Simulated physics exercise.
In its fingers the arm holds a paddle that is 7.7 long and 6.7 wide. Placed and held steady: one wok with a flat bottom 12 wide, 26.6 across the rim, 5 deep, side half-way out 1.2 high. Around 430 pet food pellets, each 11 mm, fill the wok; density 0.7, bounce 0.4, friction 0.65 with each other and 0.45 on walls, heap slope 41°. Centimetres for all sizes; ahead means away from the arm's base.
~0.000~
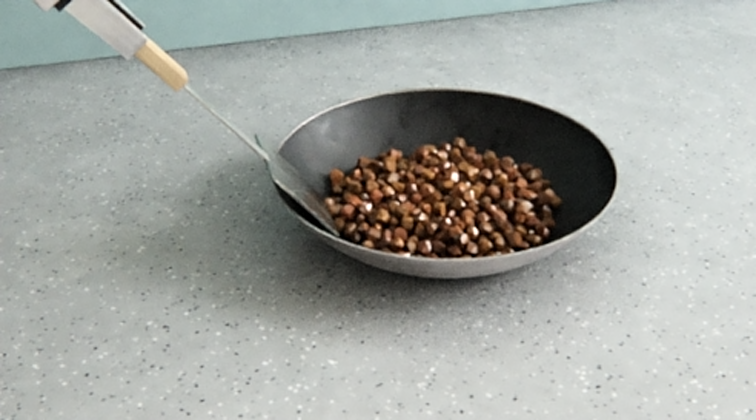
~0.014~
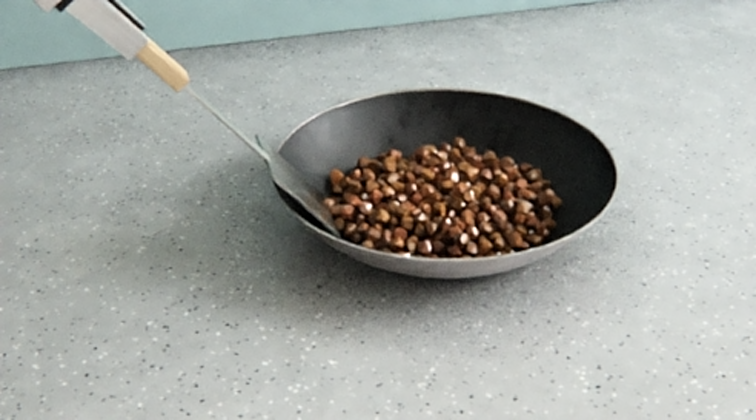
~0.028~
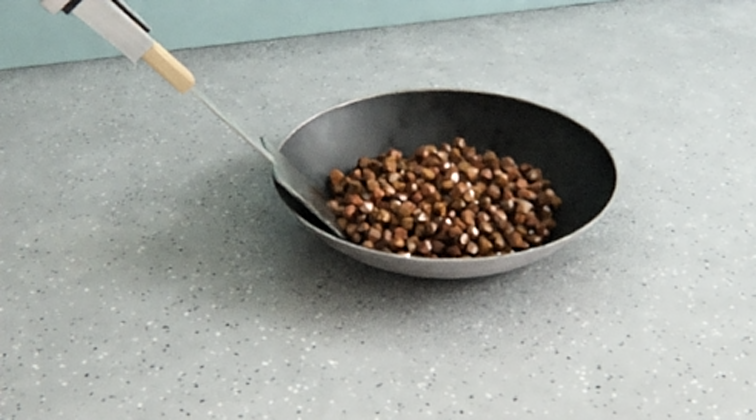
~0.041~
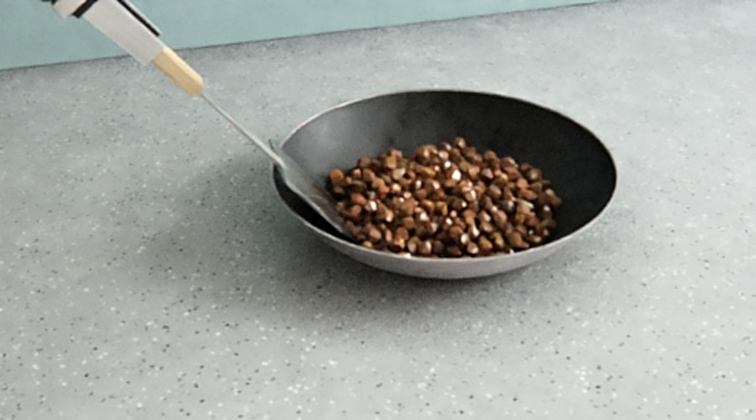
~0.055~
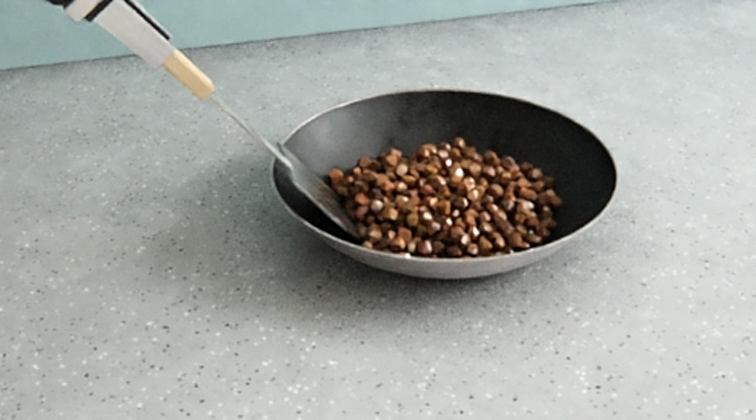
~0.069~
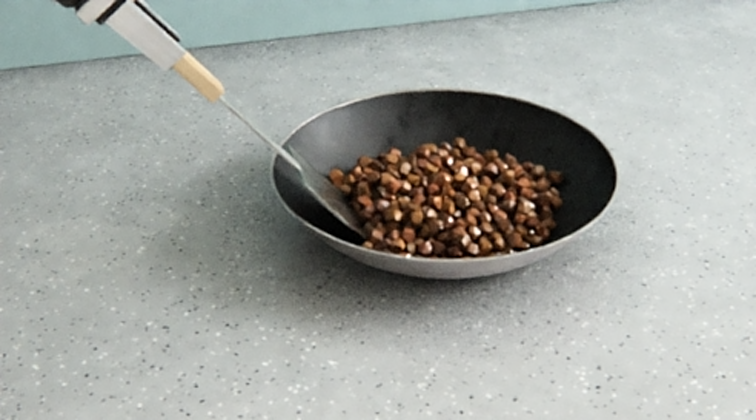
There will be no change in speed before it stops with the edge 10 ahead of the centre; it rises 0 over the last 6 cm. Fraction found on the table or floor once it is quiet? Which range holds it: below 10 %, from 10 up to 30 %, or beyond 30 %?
The range from 10 up to 30 %.
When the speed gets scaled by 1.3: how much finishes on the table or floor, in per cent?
Estimate: Close to 25 %.
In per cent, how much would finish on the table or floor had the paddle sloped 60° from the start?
It would come to roughly 20 percent.
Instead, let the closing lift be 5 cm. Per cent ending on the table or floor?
It comes to around 10 percent.
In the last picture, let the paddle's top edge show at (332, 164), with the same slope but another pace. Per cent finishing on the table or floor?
Roughly 35 per cent.
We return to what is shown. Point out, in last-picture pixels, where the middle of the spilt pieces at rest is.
Near (640, 185).
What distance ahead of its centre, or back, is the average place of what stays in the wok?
About 4.5 centimetres ahead.
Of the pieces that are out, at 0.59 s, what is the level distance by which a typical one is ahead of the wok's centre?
About 18 cm.
After 0.20 s, sloping 51°, highest piece 5 above the table; 426 in the wok.
After 0.33 s, sloping 51°, highest piece 7 above the table; 425 in the wok, 1 on the blade or in flight.
After 0.59 s, sloping 51°, highest piece 6 above the table; 349 in the wok, 73 on the table or floor, 4 on the blade or in flight.
After 1.64 s, sloping 51°, highest piece 6 above the table; 348 in the wok, 78 on the table or floor.
In the end, 348 in the wok, 78 on the table or floor. That is 18 % on the table or floor.
